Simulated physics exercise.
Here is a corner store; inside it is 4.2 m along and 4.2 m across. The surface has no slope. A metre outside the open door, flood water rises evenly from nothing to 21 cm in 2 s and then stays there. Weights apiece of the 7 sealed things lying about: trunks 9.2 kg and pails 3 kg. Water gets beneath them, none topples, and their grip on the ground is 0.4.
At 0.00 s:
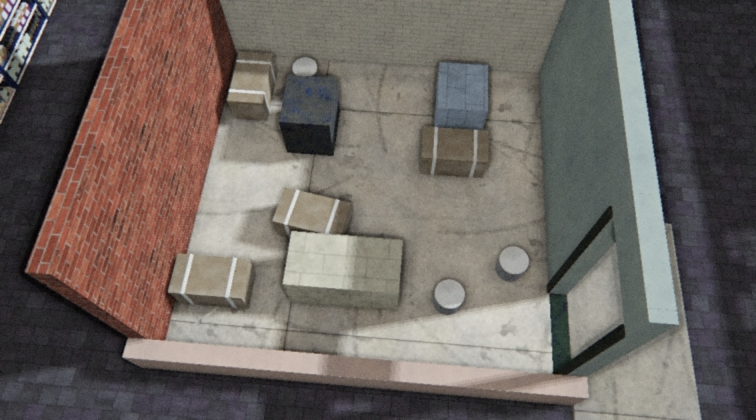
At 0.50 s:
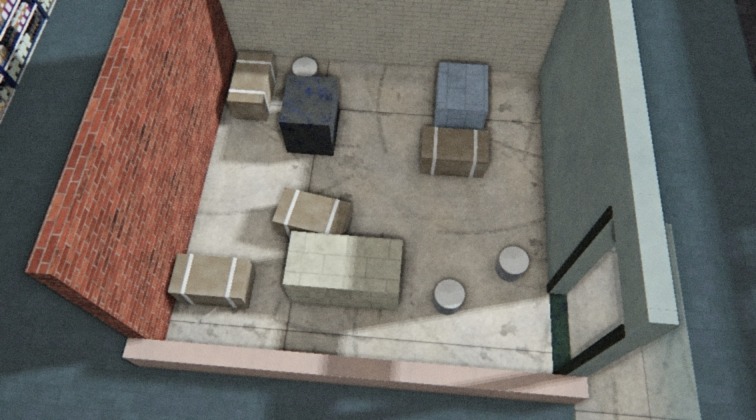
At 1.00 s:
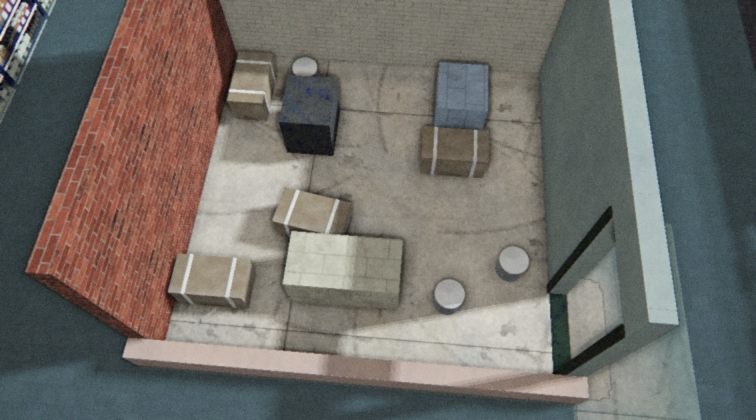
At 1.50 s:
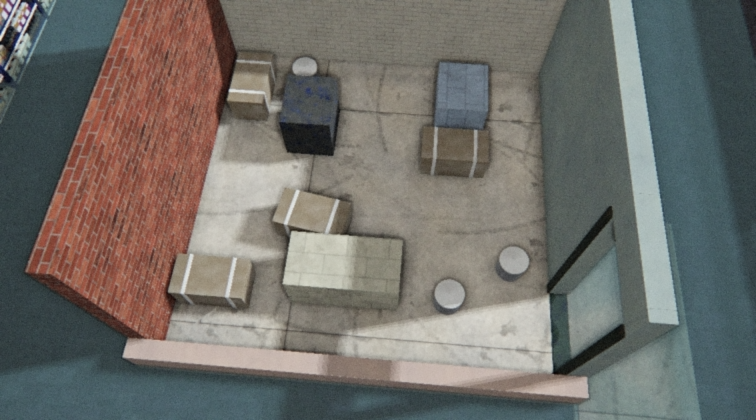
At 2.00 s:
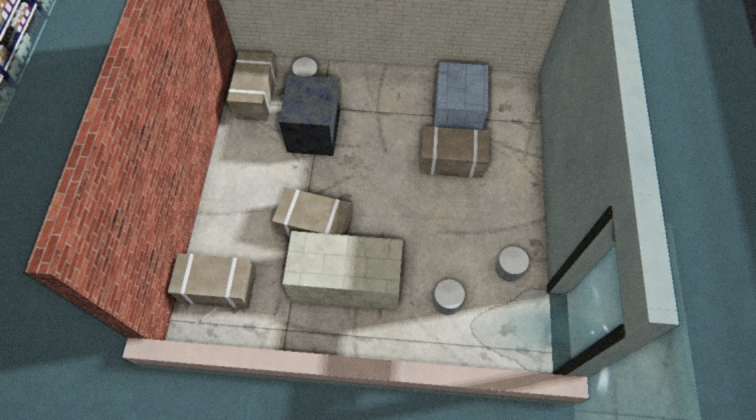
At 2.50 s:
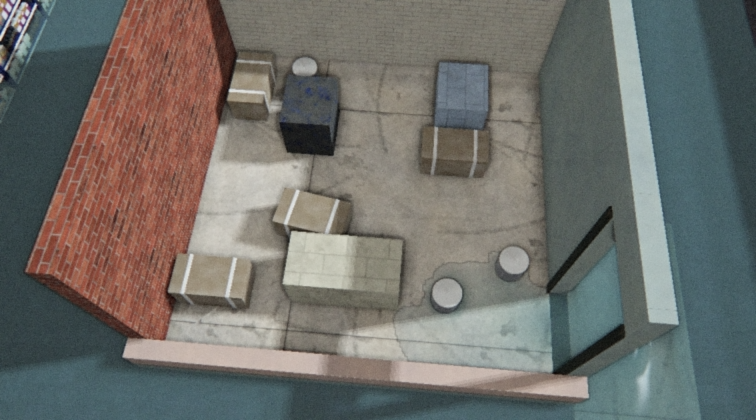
Water spreads over the dark ground around a small roofless store, seen from high above by a still camera, then slides through the open doorway at lower right and across the pale concrete floor. Tan boxes with white straps, a dark blue block, a lighter blue one and a long cream one stand between brick and grey-green walls. The thin sheet reaches two grey pails near the door, one barely shifting.
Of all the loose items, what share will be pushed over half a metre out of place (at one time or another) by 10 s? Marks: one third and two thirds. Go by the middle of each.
That comes to between one and two thirds.
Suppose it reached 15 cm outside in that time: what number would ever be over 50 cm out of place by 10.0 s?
Then 2.
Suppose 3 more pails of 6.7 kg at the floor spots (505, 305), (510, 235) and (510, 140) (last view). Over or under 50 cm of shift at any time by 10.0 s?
In that order: Past it, short of it, less.
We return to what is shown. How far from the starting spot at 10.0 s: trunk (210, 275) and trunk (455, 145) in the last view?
In turn: 150 cm, 10 cm.
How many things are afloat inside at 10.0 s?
5 of them.
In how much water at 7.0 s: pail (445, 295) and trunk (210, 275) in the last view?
About 3 and 5 cm.
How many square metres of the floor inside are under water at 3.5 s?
About 5.0 m2.
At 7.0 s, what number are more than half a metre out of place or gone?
I count 2.
After 3.5 s 0 of 7 are over 50 cm from their spots; 1 afloat.
After 4.5 s 1 of 7 are over 50 cm from their spots; 1 afloat.
After 7.0 s 2 of 7 are over 50 cm from their spots; 2 afloat.
After 10.0 s 4 of 7 are over 50 cm from their spots, and 4 have been at some point; 5 afloat.
